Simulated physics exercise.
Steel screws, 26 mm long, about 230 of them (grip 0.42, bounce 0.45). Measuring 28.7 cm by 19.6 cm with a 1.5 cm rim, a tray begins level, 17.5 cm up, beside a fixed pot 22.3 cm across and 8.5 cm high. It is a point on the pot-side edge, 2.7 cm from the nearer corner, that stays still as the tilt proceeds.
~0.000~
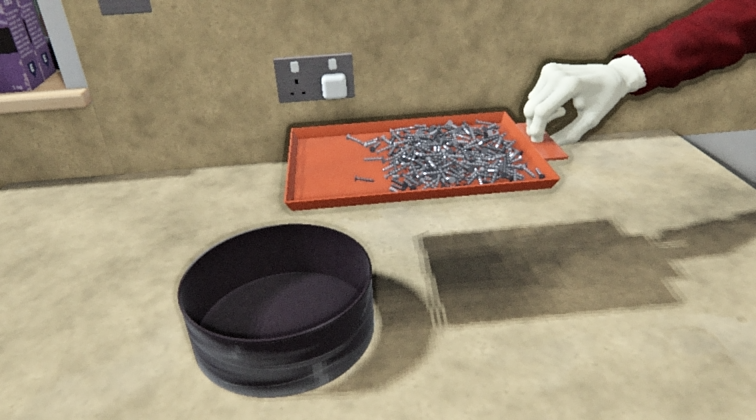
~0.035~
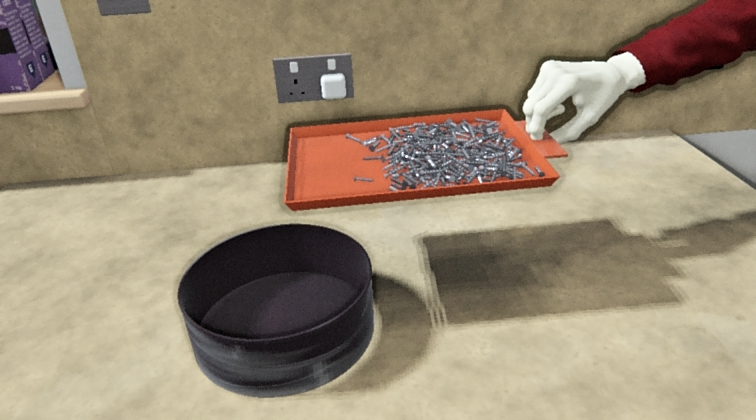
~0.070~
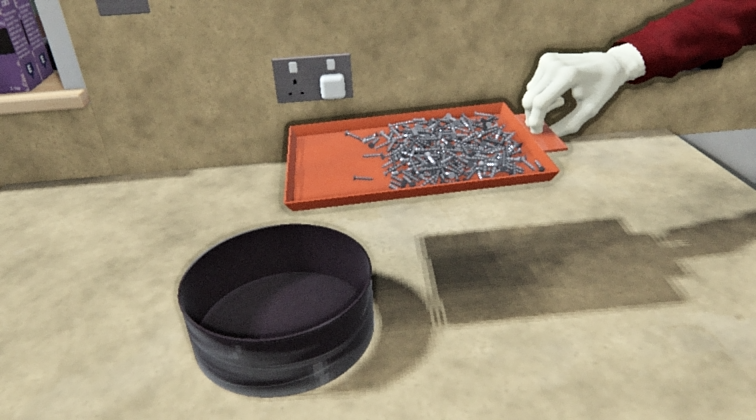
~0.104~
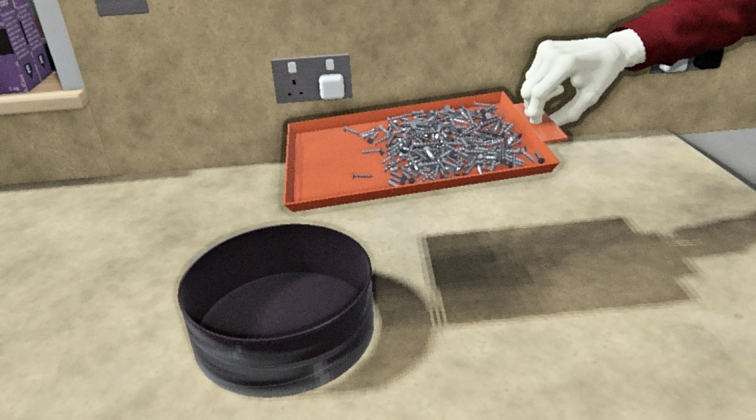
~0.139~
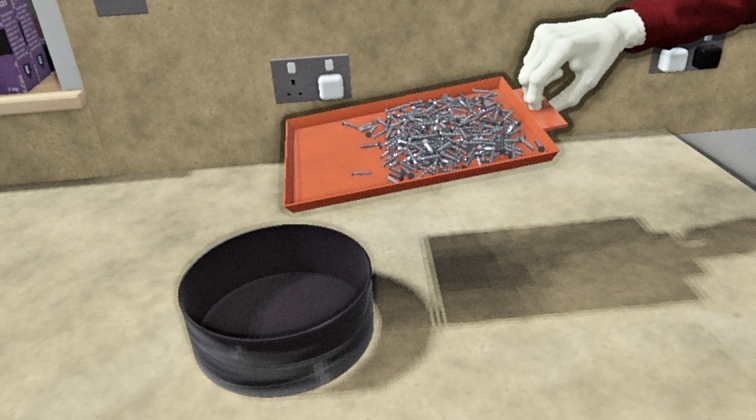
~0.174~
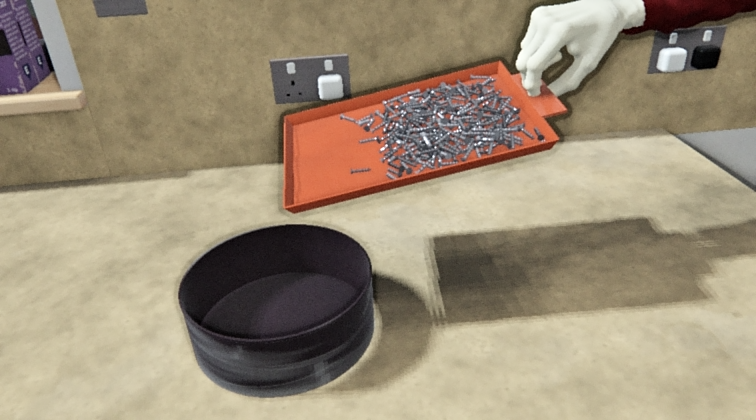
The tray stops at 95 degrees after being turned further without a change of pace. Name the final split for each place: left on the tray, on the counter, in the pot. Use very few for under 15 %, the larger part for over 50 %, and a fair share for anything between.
Tray: Very few, counter: Very few, pot: The larger part.
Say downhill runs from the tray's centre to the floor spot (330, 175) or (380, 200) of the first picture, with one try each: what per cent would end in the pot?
Roughly 75 % for the first direction, roughly 50 % for the second.
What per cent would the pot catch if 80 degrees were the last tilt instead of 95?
Near 100 %, then.
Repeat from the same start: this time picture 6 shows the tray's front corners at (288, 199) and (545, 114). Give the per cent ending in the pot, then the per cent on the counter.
That works out as pot 45 and counter 55.
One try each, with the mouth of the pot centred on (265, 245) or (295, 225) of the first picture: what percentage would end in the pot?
Try one: ~ 35 %; try two: ~ 0 %.
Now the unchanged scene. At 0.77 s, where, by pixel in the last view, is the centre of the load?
At that time the load is centred around (253, 286).
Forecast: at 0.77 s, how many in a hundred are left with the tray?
Roughly 10 per cent.
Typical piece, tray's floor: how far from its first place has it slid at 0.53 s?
By then it sits near 7 cm from where it began.
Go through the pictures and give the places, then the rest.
Tray tilt 0 degrees, front corners at (291, 199) and (552, 176); middle of the pieces at (451, 155); pot at (276, 274), in the first frame.
Tray tilt 1 degrees, front corners at (291, 199) and (552, 174); middle of the pieces at (450, 154), in the second frame.
Tray tilt 2 degrees, front corners at (291, 199) and (552, 169); middle of the pieces at (450, 149), in the third frame.
Tray tilt 5 degrees, front corners at (290, 200) and (552, 160), lowest corner left front; middle of the pieces at (449, 142), in the fourth frame.
Tray tilt 9 degrees, front corners at (290, 202) and (551, 149), lowest corner left front; middle of the pieces at (448, 133), in the fifth frame.
Tray tilt 13 degrees, front corners at (290, 203) and (551, 137), lowest corner left front; middle of the pieces at (447, 124); pot at (277, 274). The tray's pace is about 110 degrees a second, in the sixth frame.
After 0.53 s, tilt 52 degrees; the tray holds 100 %, the pot 0 %.
After 0.77 s, tilt 79 degrees; the tray holds 10 %, the pot 45 %.
After 1.12 s, tilt 95 degrees; the tray holds 0 %, the pot 100 %.
In the end, at 1.6 s, tray 0 %, counter 0 %, pot 100 %.
